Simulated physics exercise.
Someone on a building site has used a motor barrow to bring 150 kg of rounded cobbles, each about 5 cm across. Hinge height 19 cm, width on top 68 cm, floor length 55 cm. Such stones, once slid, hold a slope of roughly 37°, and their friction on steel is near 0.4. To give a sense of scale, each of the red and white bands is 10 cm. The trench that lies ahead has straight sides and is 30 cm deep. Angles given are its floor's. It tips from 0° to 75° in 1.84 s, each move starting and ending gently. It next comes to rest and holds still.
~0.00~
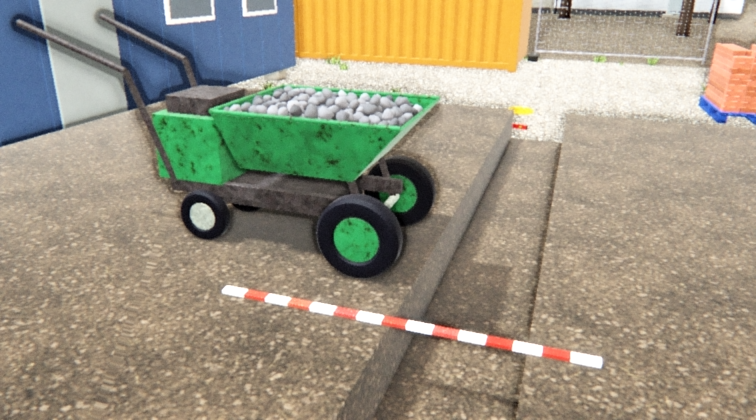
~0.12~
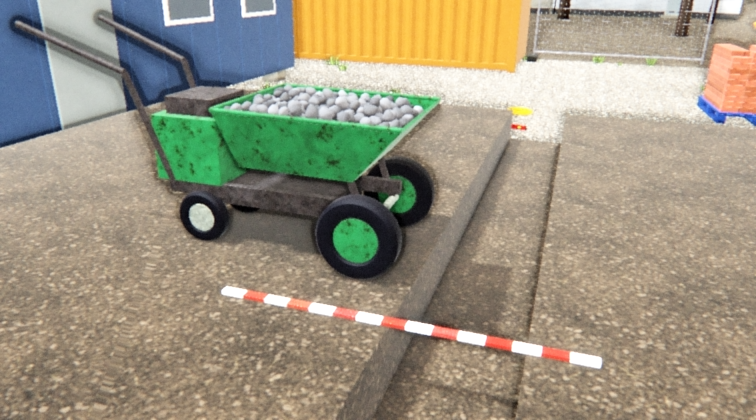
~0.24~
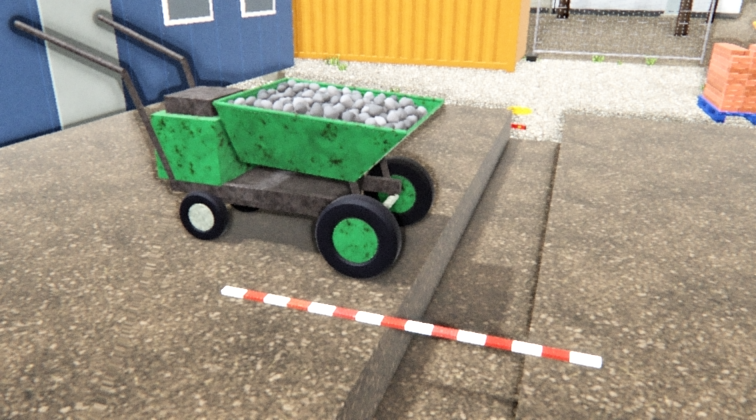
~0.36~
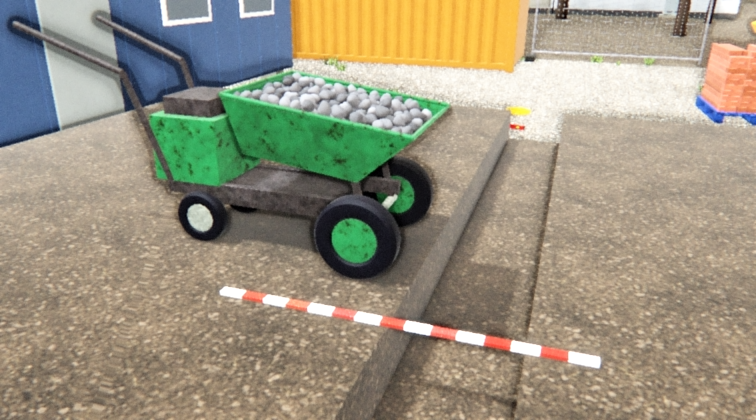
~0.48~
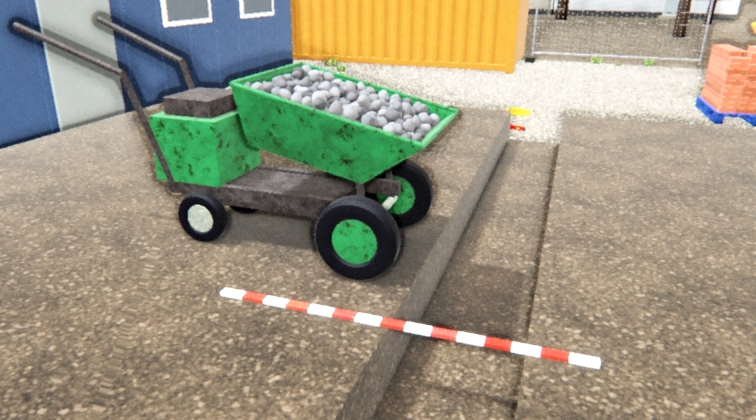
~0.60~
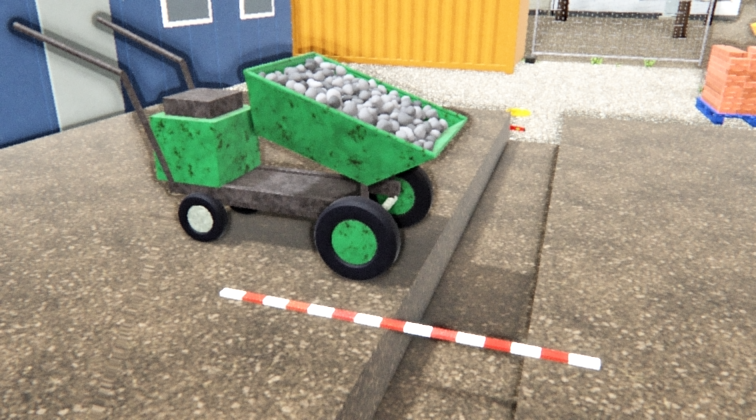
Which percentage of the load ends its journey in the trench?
Roughly 72 per cent.
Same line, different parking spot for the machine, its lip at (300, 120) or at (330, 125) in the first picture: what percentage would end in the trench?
The first gives about 85 percent and the second about 100 percent.
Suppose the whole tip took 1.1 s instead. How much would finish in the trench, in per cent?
Close to 65 per cent then.
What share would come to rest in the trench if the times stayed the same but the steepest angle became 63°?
In that case some 75 per cent.
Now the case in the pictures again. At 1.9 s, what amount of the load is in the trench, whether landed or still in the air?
Close to 50 per cent has got there by then.
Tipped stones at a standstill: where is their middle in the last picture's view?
Centre estimate: Around (513, 308).
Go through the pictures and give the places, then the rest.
In the first picture, the skip is at 0°, its lip at (400, 129); the top of the load is at (335, 99).
In the second picture, lip at (401, 131), floor tilted 1°, highest stones at (336, 99); the stones move at 0.1 m/s on average.
In the third picture, the skip is at 3°, its lip at (407, 133); the top of the load is at (303, 91); the stones move at 0.2 m/s on average.
In the fourth picture, lip at (413, 139), floor tilted 7°, highest stones at (299, 84); the stones move at 0.3 m/s on average.
In the fifth picture, the skip is at 13°, its lip at (424, 147); the top of the load is at (304, 76); the stones move at 0.4 m/s on average.
In the sixth picture, lip at (435, 156), floor tilted 19°, highest stones at (316, 68); the stones move at 0.5 m/s on average.
After 1.4 s the floor is at 63°; 93 % in the skip, 7 % in the trench; the foremost stones are at (530, 255).
After 1.9 s the floor is at 75°; 22 % in the skip, 52 % in the trench, 26 % past the trench; the foremost stones are at (662, 292).
After 2.3 s the floor is at 75°; 5 % in the skip, 67 % in the trench, 29 % past the trench; the foremost stones are at (732, 333).
After 4.2 s the floor is at 75°; 0 % in the skip, 72 % in the trench, 28 % past the trench; the foremost stones are at (747, 338).
